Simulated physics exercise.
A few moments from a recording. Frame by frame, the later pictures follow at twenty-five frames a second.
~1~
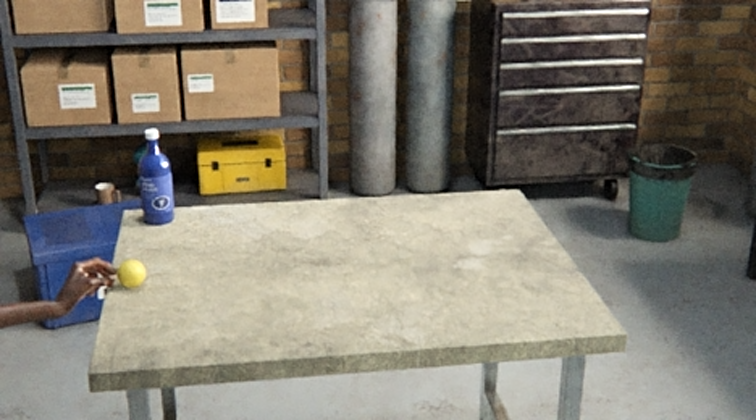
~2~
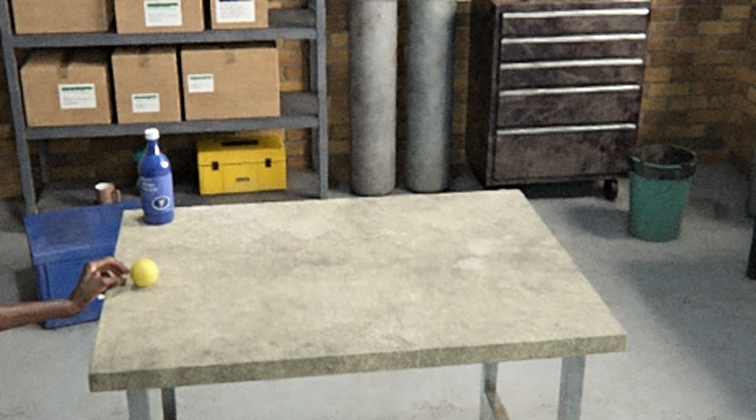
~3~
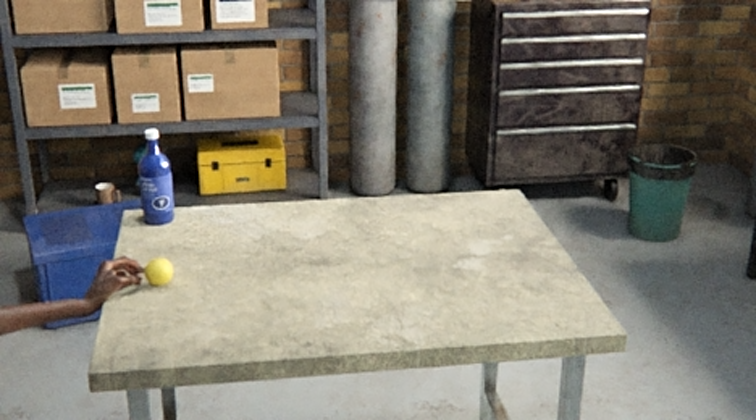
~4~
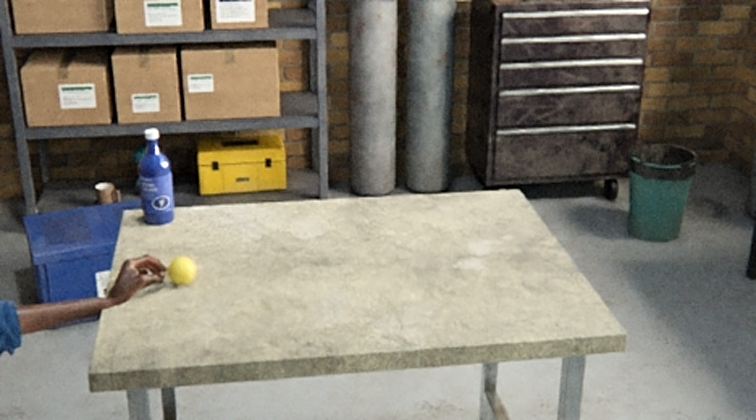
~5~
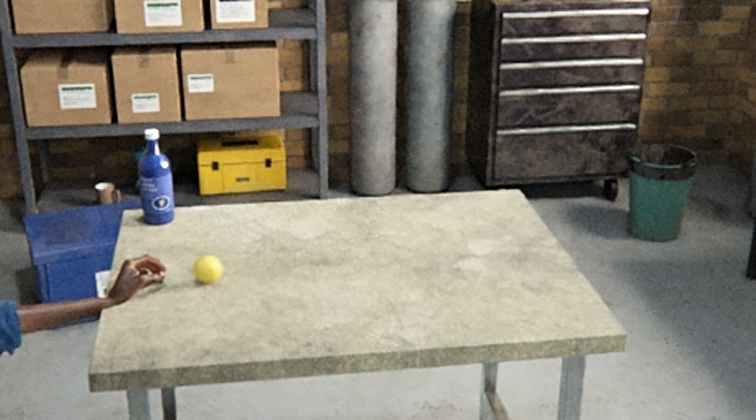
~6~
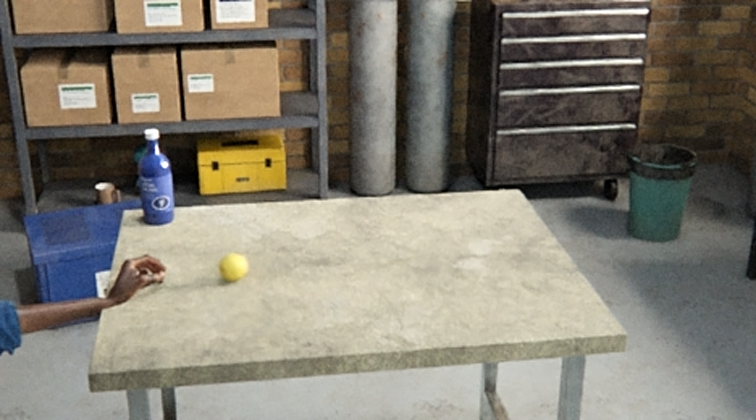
We see a hand at the left of a stone-topped table in a workshop, pushing a yellow lemon to the right; the hand then stays back near the edge while the lemon moves farther across the surface.
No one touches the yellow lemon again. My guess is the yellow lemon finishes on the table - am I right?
No, it is going to be gone from the table.
Then, 0.40 s past the last view, yellow lemon displaced well along near (470, 253).
Then, 0.80 s past the last view, yellow lemon now off the table.
Finally, off the table, yellow lemon.
